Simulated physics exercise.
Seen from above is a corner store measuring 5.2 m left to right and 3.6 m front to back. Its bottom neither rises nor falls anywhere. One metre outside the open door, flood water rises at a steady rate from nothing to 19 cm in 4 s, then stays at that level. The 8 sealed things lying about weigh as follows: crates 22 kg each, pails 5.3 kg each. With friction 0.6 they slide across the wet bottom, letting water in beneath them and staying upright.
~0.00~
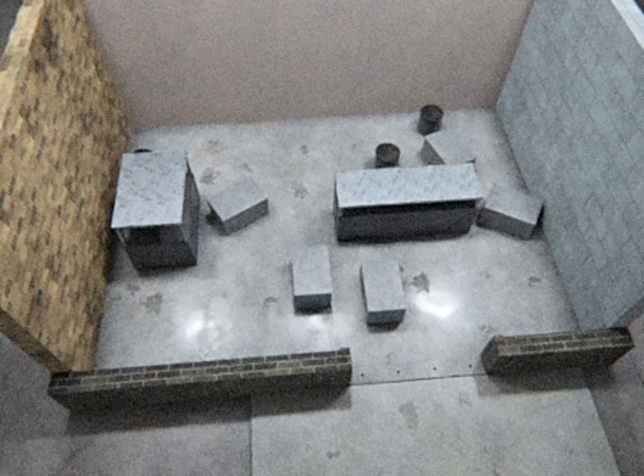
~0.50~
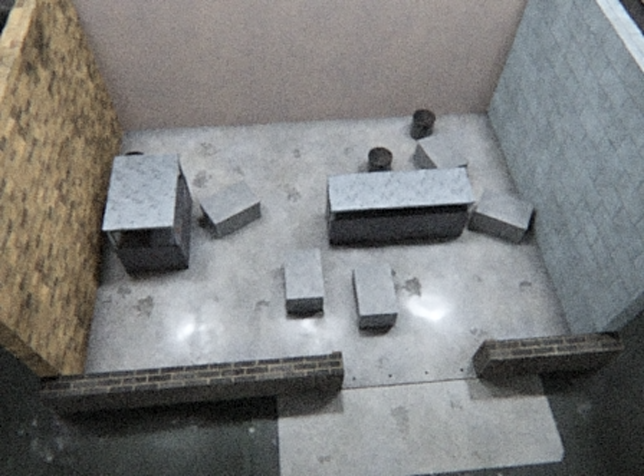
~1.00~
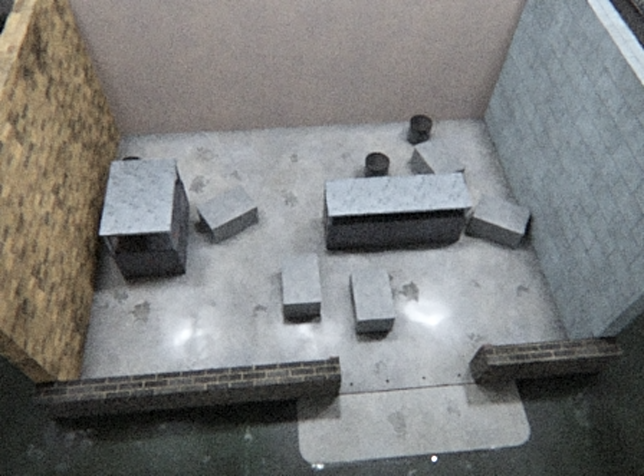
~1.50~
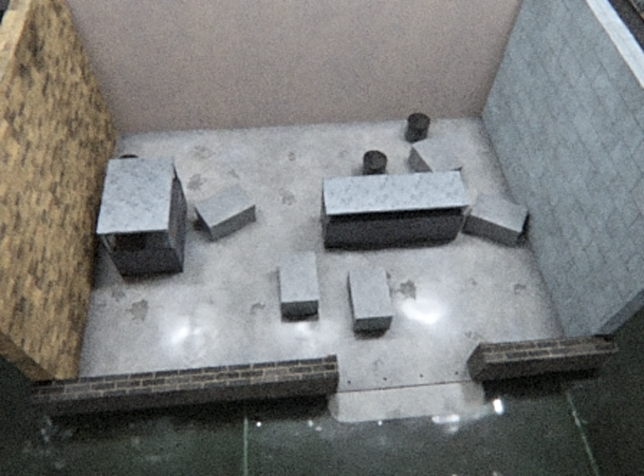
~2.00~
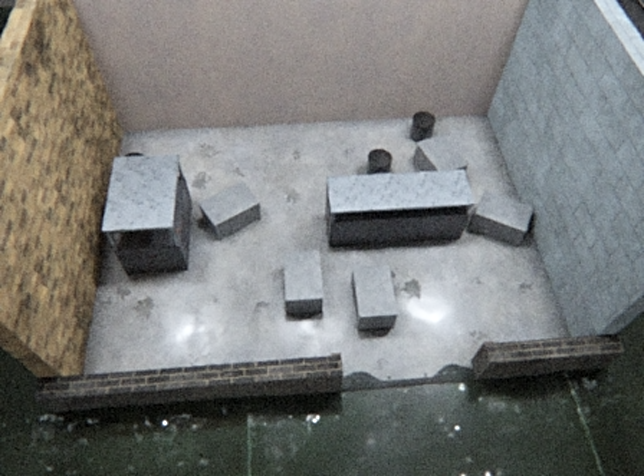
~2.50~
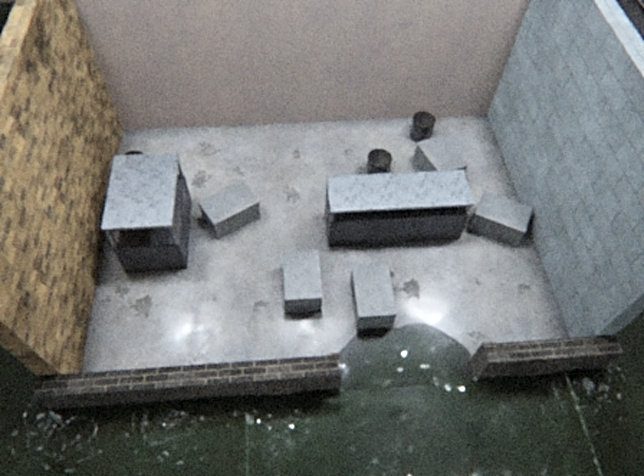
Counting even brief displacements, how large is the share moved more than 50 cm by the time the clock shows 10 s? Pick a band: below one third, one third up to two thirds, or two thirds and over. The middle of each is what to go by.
The share is one third up to two thirds.
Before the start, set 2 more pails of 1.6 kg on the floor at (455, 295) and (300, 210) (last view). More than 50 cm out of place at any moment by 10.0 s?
One by one: Above; above.
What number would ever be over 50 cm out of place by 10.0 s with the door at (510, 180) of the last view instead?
That gives 3 of them.
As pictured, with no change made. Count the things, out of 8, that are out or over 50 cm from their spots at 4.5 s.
Tally at that time: 0.
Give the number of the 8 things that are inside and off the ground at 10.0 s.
Total: 1.
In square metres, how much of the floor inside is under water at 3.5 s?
2.0 m2.
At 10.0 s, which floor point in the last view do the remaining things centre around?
Centred roughly on (321, 188).
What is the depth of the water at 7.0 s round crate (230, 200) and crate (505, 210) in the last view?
Around 3 cm and 7 cm.
After 3.5 s 0 of 8 are over 50 cm from their spots; 0 afloat.
After 4.5 s 0 of 8 are over 50 cm from their spots; 0 afloat.
After 7.0 s 1 of 8 are over 50 cm from their spots; 1 afloat.
After 10.0 s 3 of 8 are over 50 cm from their spots, and 3 have been at some point; 1 afloat.
